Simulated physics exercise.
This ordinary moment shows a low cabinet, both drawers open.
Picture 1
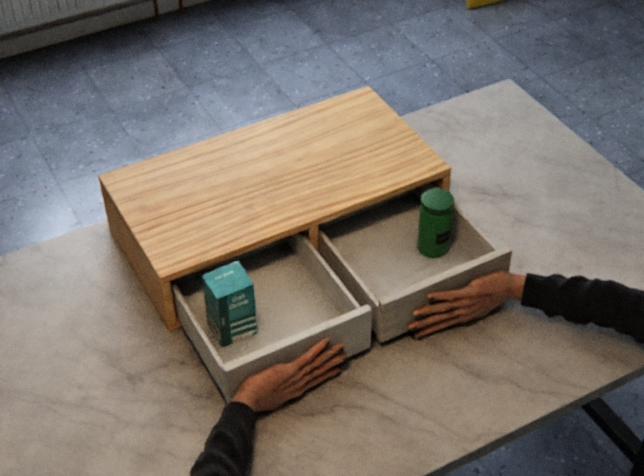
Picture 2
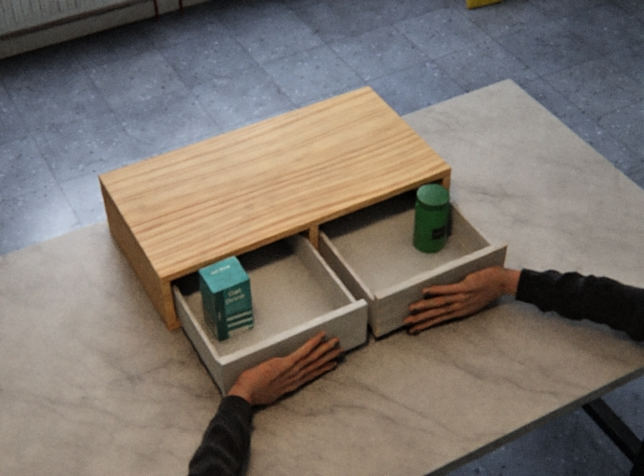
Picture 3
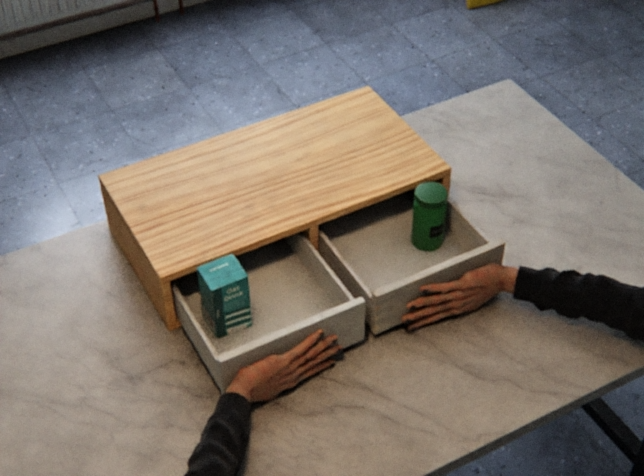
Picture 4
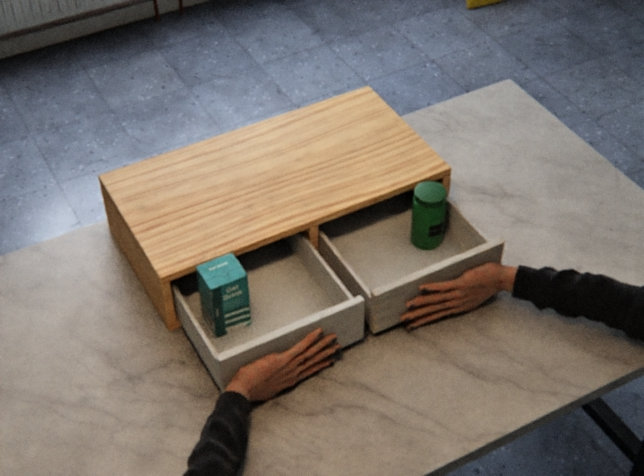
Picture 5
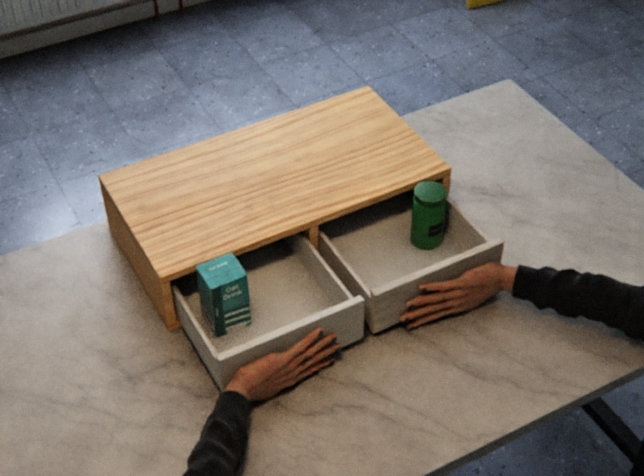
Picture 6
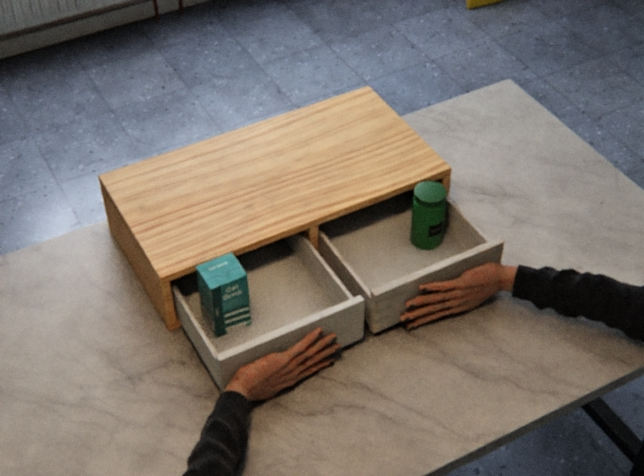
On a stone-topped table, two hands nudging both open drawers slightly into a low wooden cabinet, then resting against their fronts.
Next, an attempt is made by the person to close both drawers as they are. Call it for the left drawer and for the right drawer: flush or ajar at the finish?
Left drawer: Ajar. Right drawer: Ajar.
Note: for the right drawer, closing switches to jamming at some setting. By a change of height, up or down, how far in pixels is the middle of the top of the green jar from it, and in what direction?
About 8 pixels, downward.
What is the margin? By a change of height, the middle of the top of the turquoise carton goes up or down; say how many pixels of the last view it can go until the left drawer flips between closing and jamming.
About 4 pixels, downward.
Then, 0.38 s later than the last frame, left drawer starting in; right drawer starting in.
When it is over, the left drawer jams; the right drawer jams.
